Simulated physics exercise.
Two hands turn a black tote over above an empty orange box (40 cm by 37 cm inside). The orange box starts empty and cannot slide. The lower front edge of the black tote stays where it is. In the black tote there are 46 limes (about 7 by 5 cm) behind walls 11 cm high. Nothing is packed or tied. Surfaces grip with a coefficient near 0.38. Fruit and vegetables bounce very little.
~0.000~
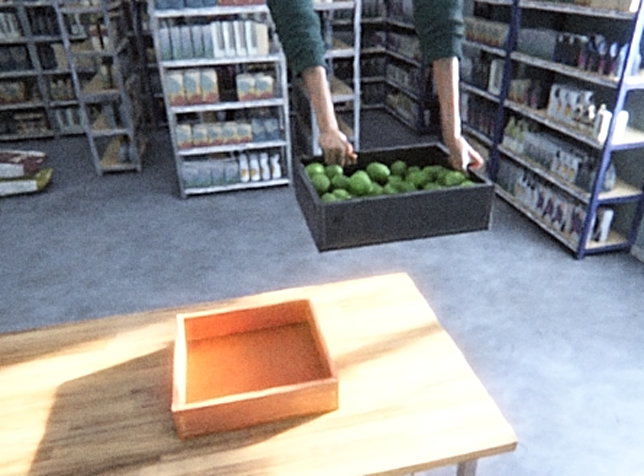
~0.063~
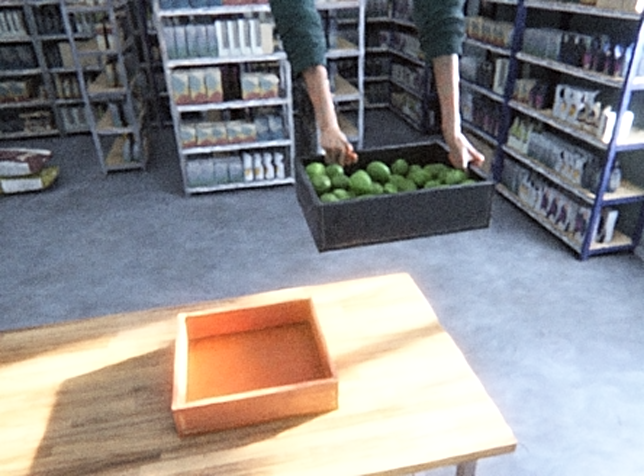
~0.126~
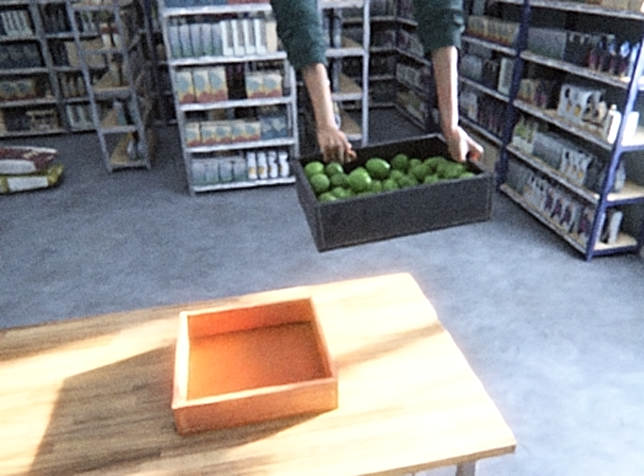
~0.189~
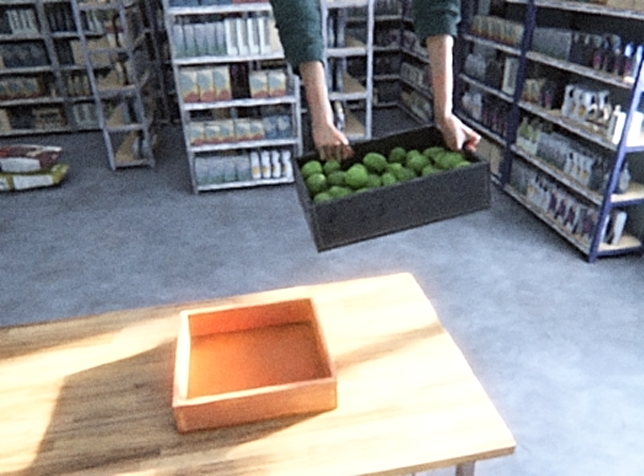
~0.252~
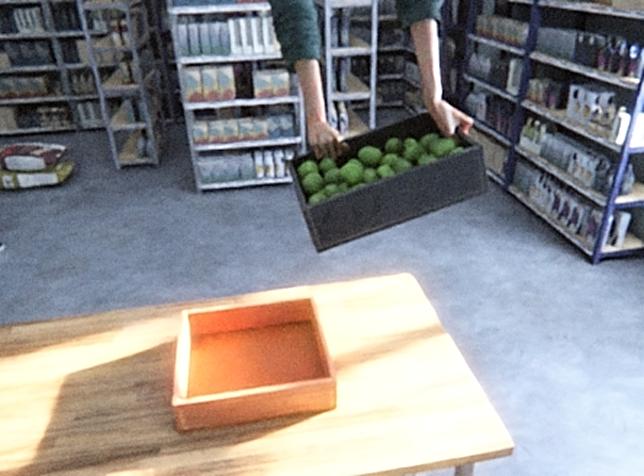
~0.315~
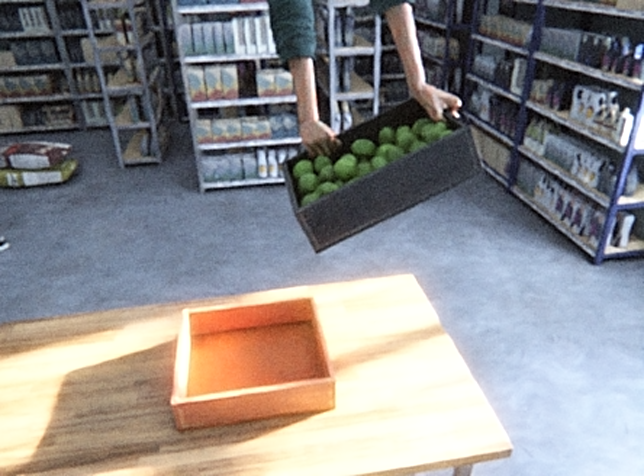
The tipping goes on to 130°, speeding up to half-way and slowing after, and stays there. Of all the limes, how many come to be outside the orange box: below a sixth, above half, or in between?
Expect from a sixth to a half of the load outside the orange box.
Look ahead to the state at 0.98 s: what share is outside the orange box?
Some 5 per cent by then.
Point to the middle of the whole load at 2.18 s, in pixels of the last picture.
Around (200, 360).
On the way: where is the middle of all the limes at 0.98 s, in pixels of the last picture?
Around (223, 240).
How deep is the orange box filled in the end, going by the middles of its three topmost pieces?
Some 7 cm.
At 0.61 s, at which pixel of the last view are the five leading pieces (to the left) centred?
Near (279, 186).
After 0.61 s, tilt 69°; 46 still in the black tote.
After 0.98 s, tilt 121°; 12 still in the black tote, 1 in the orange box, 3 outside the orange box and 30 in the air.
After 1.51 s, tilt 130°; 28 in the orange box and 18 outside the orange box.
When it is over (at 2.18 s), 28 in the orange box and 18 outside the orange box. Asked share, 18 of 46, 39 per cent.
